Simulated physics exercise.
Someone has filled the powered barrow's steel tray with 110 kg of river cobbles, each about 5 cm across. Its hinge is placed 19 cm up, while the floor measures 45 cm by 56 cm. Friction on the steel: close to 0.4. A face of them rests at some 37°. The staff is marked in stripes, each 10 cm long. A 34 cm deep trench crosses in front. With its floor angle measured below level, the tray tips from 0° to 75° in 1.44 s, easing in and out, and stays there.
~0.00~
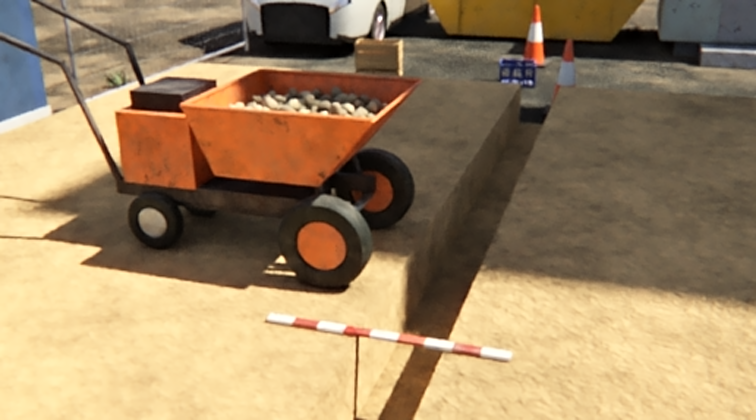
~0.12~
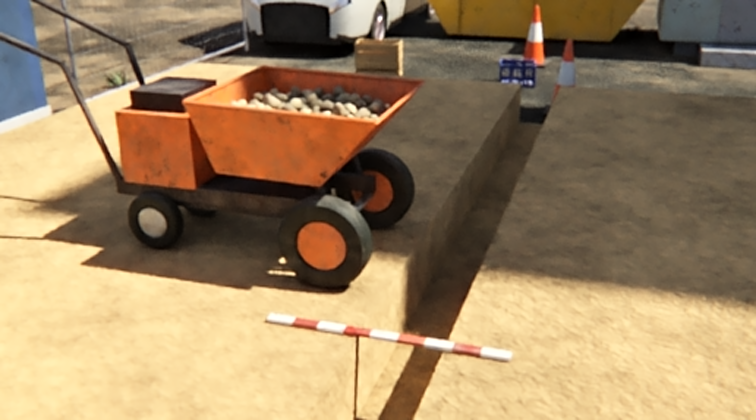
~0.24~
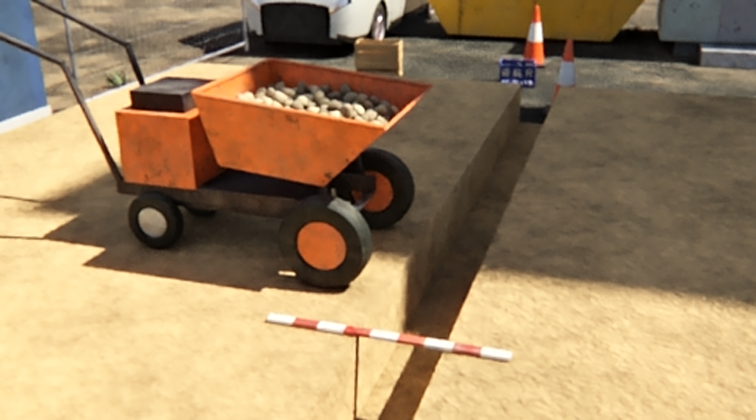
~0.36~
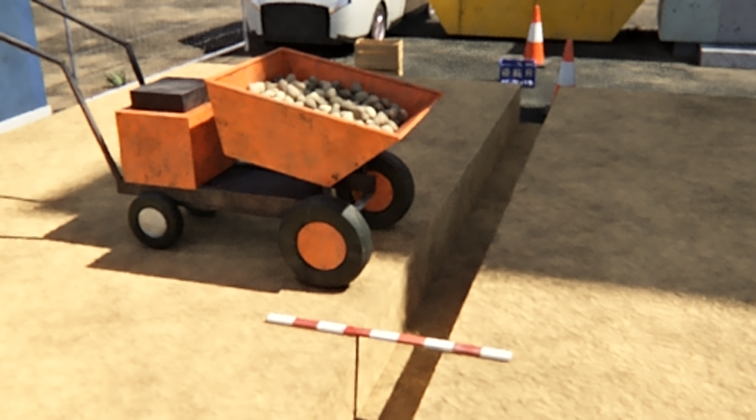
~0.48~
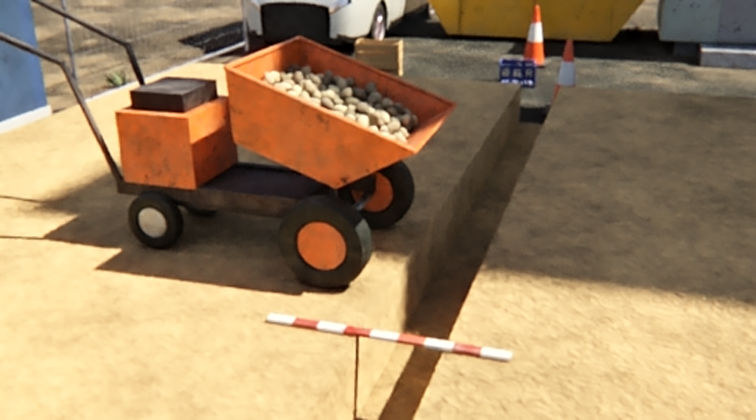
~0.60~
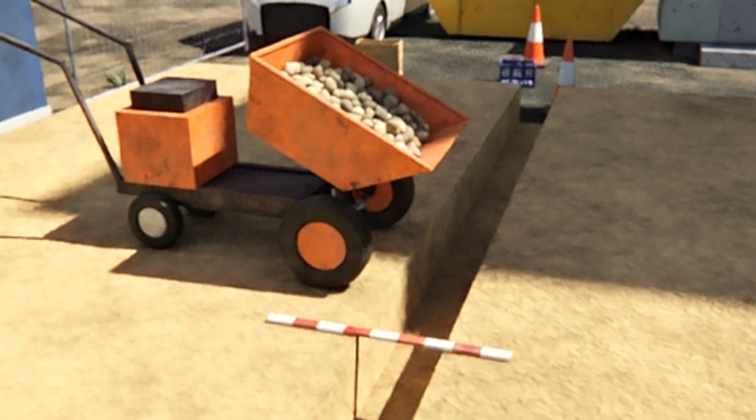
On a sunny building site, an orange powered barrow loaded with cobbles stood beside a trench, and its tray slowly tilted up at the back, its front lip dipping down to the right.
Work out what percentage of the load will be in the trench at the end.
It comes to roughly 5 percent of the load.
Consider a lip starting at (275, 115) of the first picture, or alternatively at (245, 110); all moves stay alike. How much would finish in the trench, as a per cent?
About 100 per cent first, then about 65 per cent.
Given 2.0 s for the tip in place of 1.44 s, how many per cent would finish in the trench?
Around 10 per cent would end in the trench.
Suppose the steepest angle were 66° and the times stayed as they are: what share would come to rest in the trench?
Roughly 25%.
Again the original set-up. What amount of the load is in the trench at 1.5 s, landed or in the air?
0 per cent or so by then.
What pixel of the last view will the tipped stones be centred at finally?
The middle should be near (538, 274).
After 1.1 s the floor is at 63°; 100 % in the tray; the foremost stones are at (476, 225).
After 1.5 s the floor is at 75°; 50 % in the tray, 1 % in the trench, 49 % past the trench; the foremost stones are at (621, 289).
After 1.9 s the floor is at 75°; 21 % in the tray, 2 % in the trench, 77 % past the trench; the foremost stones are at (705, 281).
After 3.8 s the floor is at 75°; 15 % in the tray, 5 % in the trench, 80 % past the trench; the foremost stones are past the picture's edge.
